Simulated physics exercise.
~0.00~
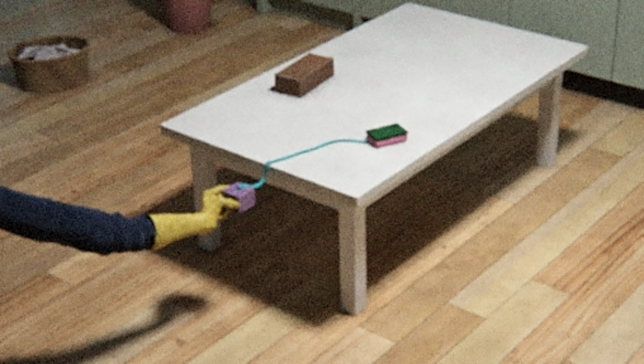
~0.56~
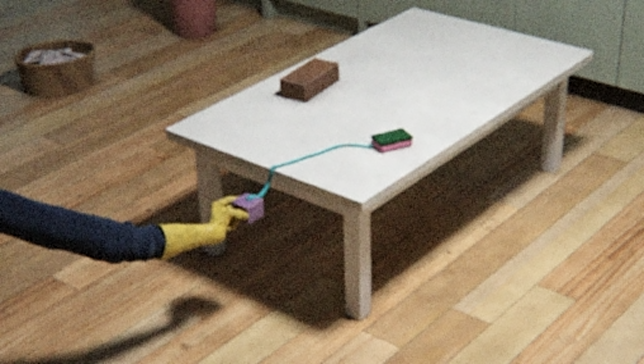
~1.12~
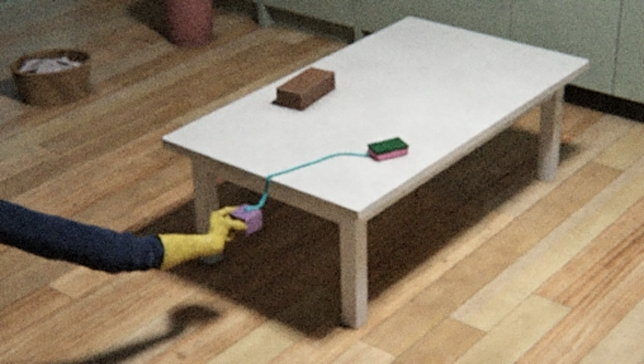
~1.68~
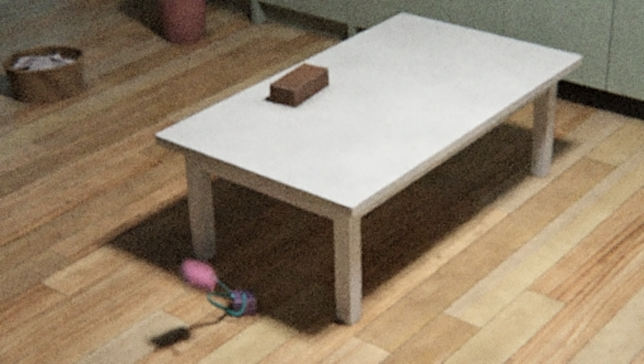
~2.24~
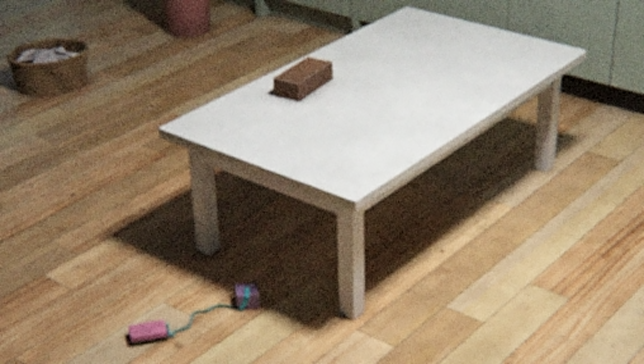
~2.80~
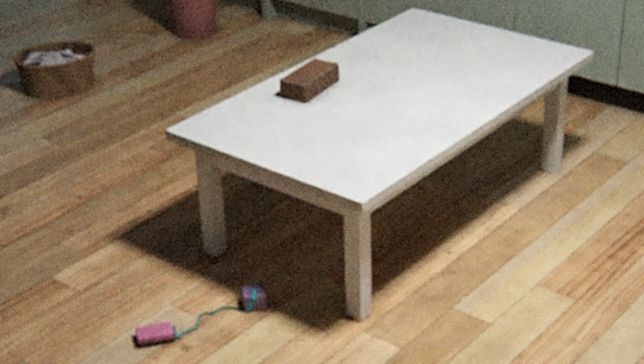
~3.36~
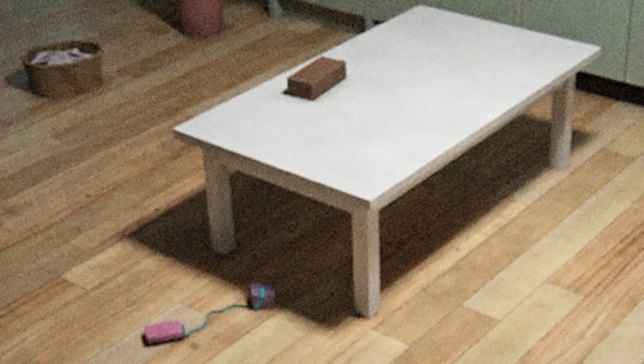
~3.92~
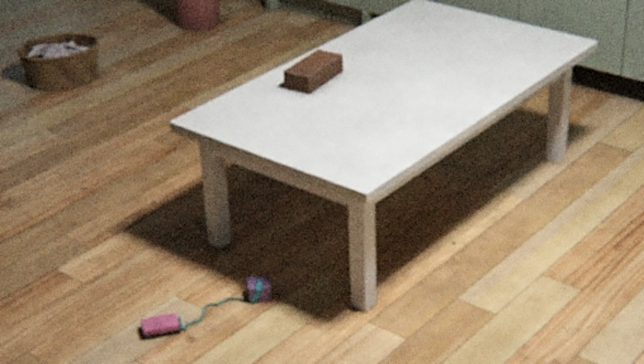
At first, a hand in a yellow glove holds a purple block just off the edge of a white table, with a teal ribbon running from it to a green and pink sponge on the tabletop near a brown brick. The hand stays there briefly, then is gone from view as the block drops to the wooden floor. The ribbon drags the sponge off the table after it. The sponge tumbles down to the left of the block and lands pink side up. At the end, both lie still on the floor, joined by the ribbon, while the brick remains on the table.
